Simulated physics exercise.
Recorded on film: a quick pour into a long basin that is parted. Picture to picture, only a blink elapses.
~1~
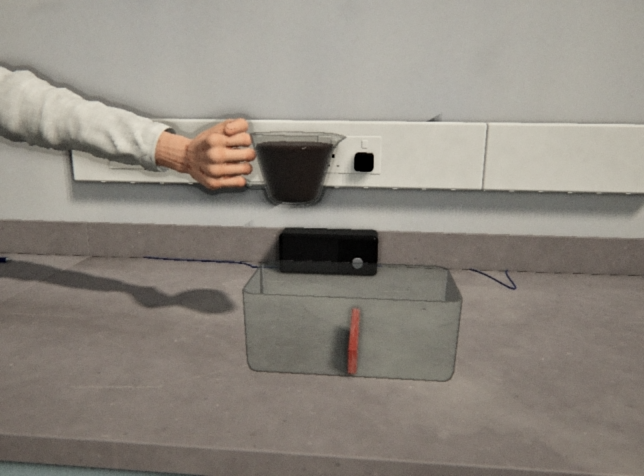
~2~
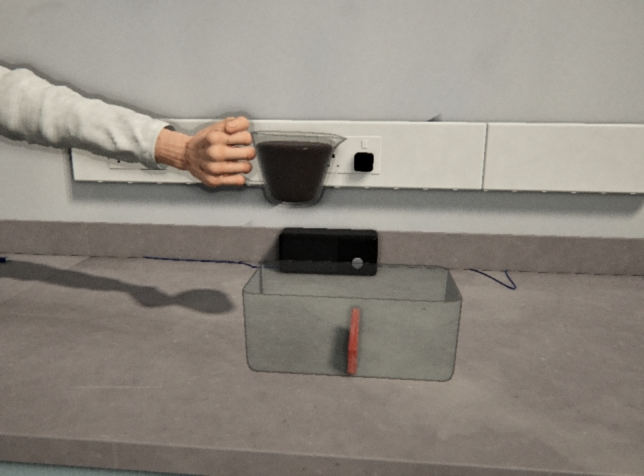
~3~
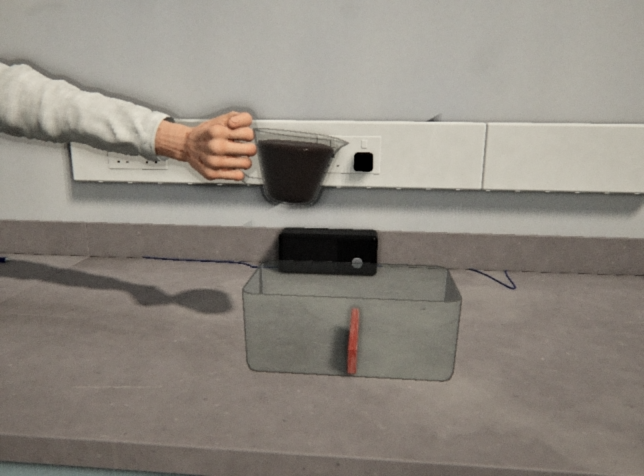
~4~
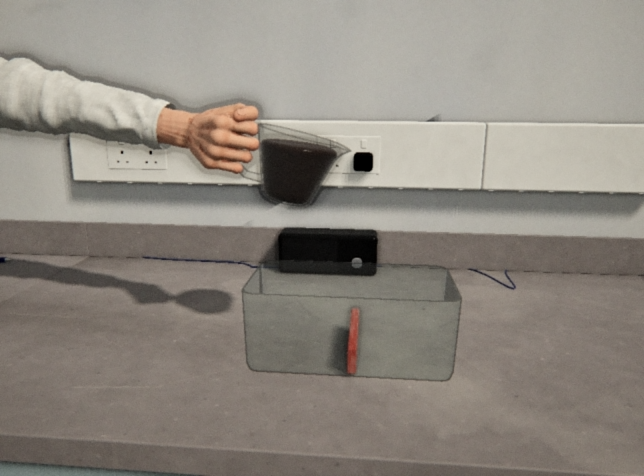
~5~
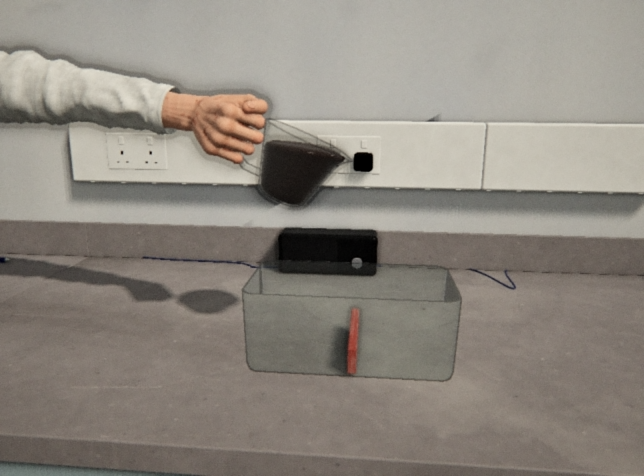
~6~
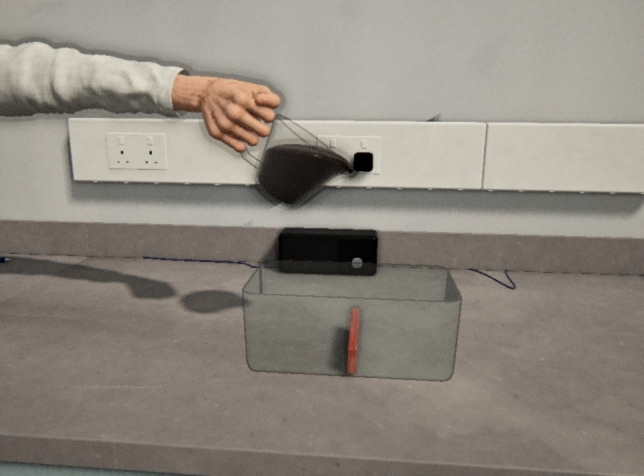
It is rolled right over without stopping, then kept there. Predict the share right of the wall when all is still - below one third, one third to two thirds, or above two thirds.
The share right of the wall ends up above two thirds.
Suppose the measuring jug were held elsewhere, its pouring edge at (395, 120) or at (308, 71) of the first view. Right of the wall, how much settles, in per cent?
You'd get 70 percent from the first and 40 percent from the second.
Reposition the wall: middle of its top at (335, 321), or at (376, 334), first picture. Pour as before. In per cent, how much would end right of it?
90 % then 40 %.
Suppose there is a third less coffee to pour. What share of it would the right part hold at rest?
Some 85 parts in a hundred.
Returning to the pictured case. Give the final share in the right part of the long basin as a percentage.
80 % or thereabouts.
A moment on, the measuring jug is tipped right over and 28 per cent is still to pour, 0 is left of the wall and 33 right of it.
Next, the measuring jug is tipped right over and 2 per cent is still to pour, 8 is left of the wall and 77 right of it.
Then the measuring jug is tipped right over and 0 per cent is still to pour, 11 is left of the wall and 83 right of it.
Later the measuring jug is tipped right over and 0 per cent is still to pour, 12 is left of the wall and 82 right of it.
At rest 12 per cent lies left of the wall, 82 right of it and 6 outside.
